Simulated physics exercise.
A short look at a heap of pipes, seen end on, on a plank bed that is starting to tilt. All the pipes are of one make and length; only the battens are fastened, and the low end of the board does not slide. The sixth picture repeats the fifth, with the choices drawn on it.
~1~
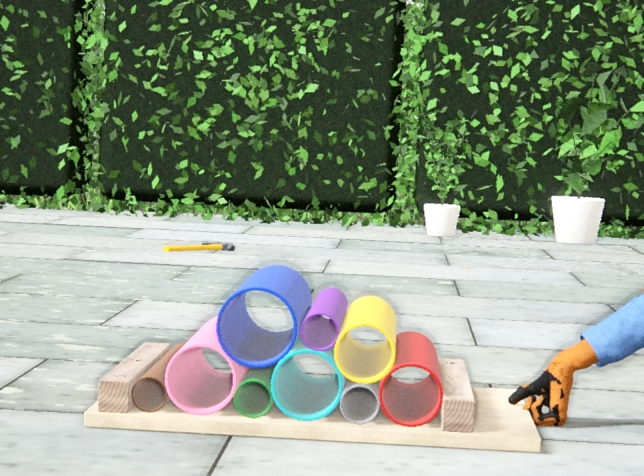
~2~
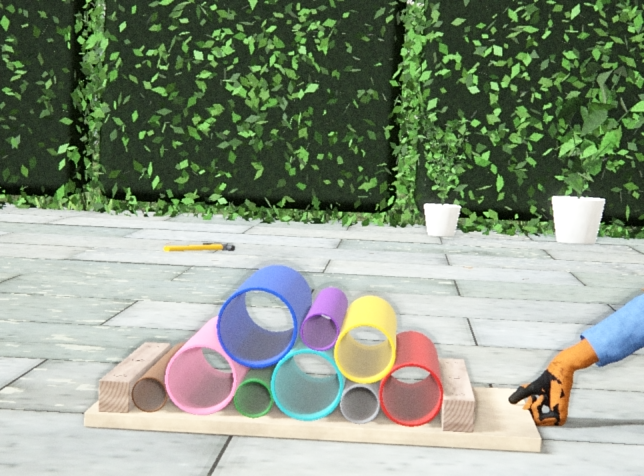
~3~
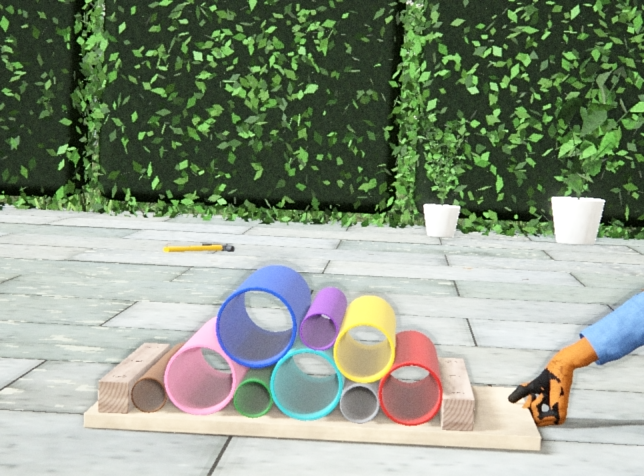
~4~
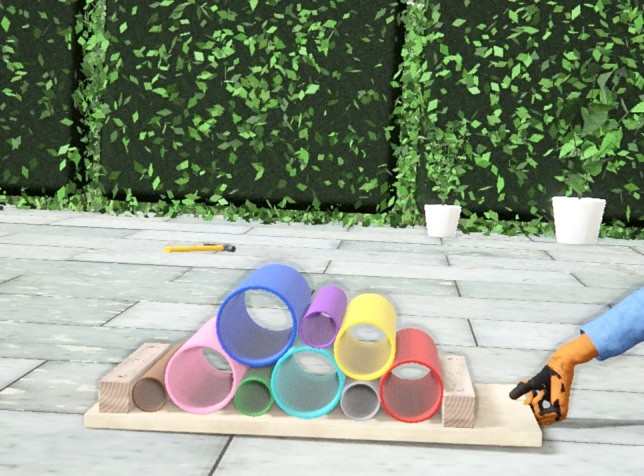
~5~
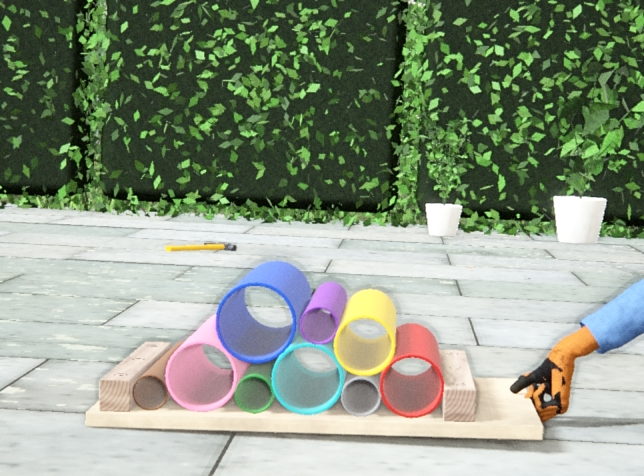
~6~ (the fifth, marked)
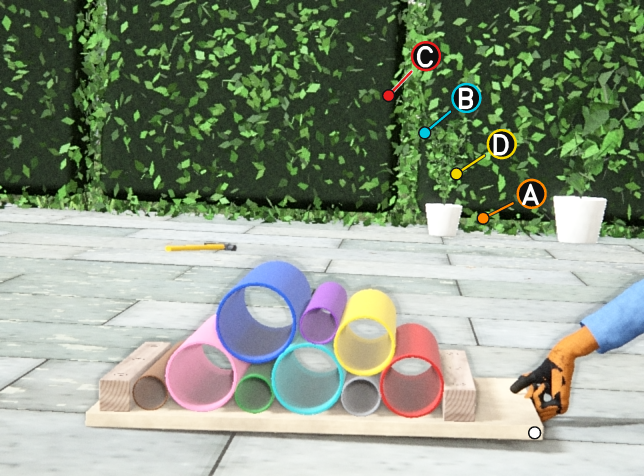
The video shows a heap of colourful pipes, seen end on, between wooden battens on a plank outdoors, while an orange-gloved hand at the board's right end shifts very slightly and the pipes stay in place relative to each other.
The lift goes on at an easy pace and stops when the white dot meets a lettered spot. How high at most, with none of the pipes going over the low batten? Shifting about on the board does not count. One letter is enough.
The answer is mark D.
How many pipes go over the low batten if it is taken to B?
It comes to one.
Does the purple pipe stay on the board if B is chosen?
Yes, with B.
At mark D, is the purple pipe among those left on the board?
Yes.
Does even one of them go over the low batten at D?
At D: No.
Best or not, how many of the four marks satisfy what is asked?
Two of the four.
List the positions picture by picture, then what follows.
In the first frame, pink pipe (201, 380); green pipe (254, 399); turquoise pipe (307, 385).
In the second frame, turquoise pipe (307, 385); grey pipe (360, 404).
In the third frame, board (319, 392); red pipe (411, 394); blue pipe (256, 327).
In the fourth frame, board (320, 390); brown pipe (150, 394); pink pipe (201, 379).
In the fifth frame, board (321, 386); brown pipe (151, 392); pink pipe (201, 376).
On the copy, A at (483, 218); B at (425, 133); C at (389, 96); D at (456, 174); the white dot at (534, 433).
On D. First, board at 20°.
Then, board at 36°.
Finally, board at 36°, none over the low batten.
By contrast, A none over the low batten; B one over the low batten (blue); C five over the low batten.
